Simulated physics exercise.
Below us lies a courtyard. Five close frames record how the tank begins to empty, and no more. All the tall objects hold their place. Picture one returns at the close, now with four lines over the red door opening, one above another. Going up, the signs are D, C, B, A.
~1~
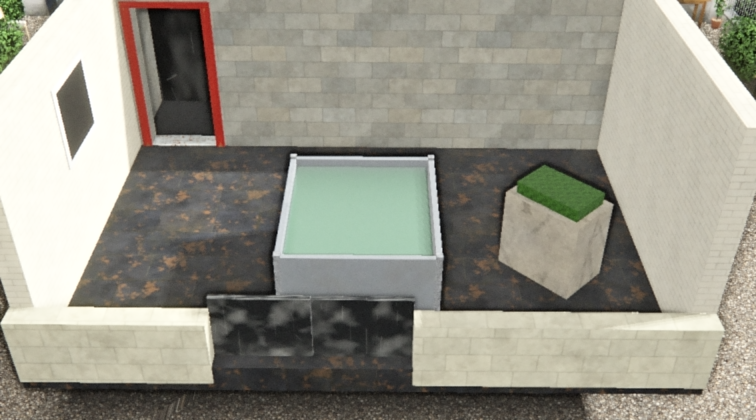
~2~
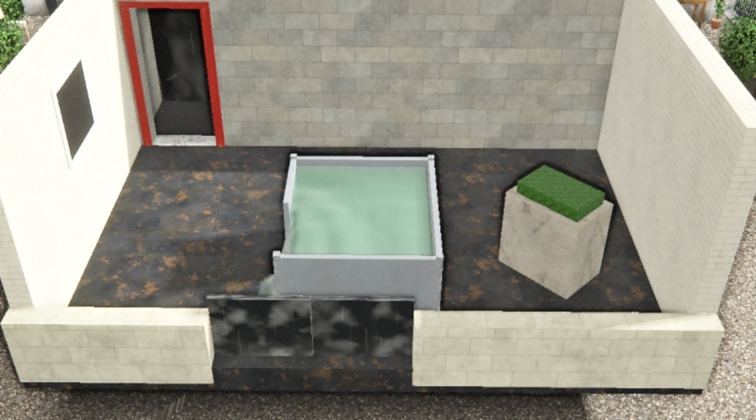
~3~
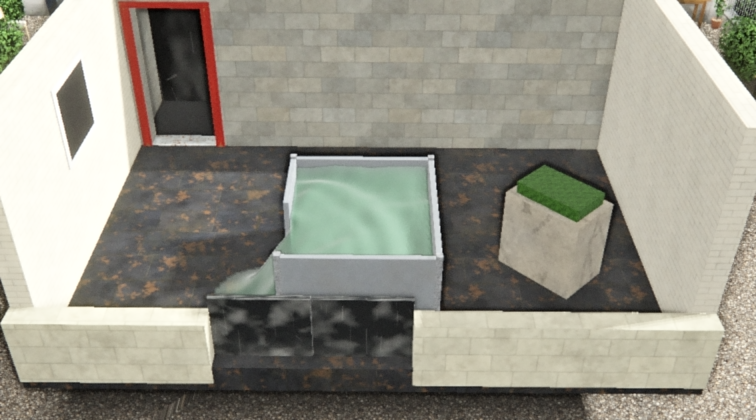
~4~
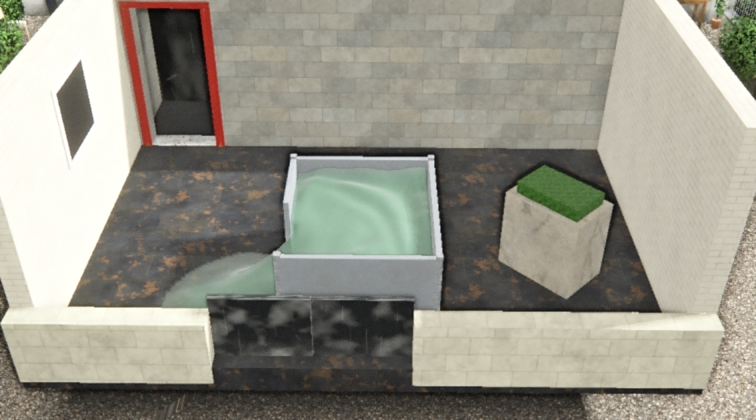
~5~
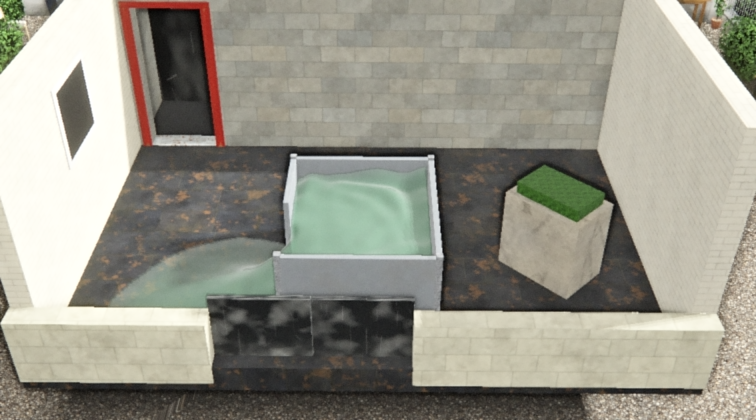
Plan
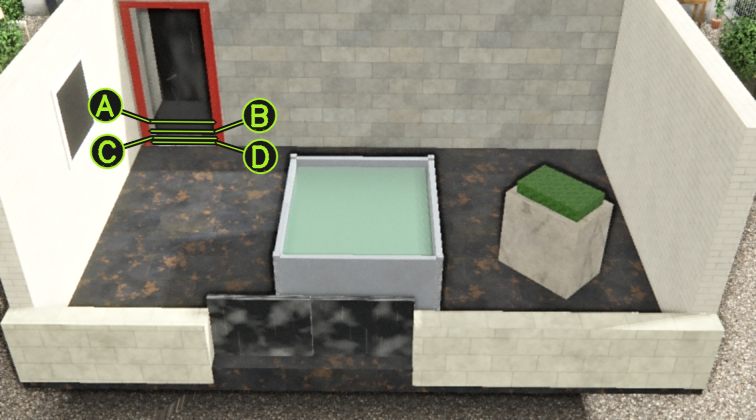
The footage shows a walled courtyard with a red doorway, a stone block topped with green, and a tank of pale green water, which ripples as water pours out at its left side and spreads leftward across the dark floor.
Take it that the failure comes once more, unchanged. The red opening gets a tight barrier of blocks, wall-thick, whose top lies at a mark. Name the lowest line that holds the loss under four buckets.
A will do.
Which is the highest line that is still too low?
B.
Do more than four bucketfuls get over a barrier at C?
Yes, it does.
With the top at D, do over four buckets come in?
Yes.
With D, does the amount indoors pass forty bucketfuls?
Yes, clearly.
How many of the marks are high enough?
One of them.
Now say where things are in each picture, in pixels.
In the first frame, water in the tank at rest, its middle at (360, 210); foot of the red doorway at (185, 145); shut gate at (311, 306).
In the second frame, water covers 1 % of the ground, its front hidden from here.
In the third frame, front seen at (230, 283), 3 % of the ground wet.
In the fourth frame, front seen at (193, 278), 7 % of the ground wet.
In the fifth frame, front seen at (153, 272), 12 % of the ground wet.
On the marked copy, A at (181, 121); B at (183, 131); C at (184, 138); D at (184, 142); from the bottom up D, C, B, A.
With A, a bucket or two gets in.
With B, about 15 bucketfuls get in.
With C, dozens of bucketfuls pour in.
With D, dozens of bucketfuls pour in.
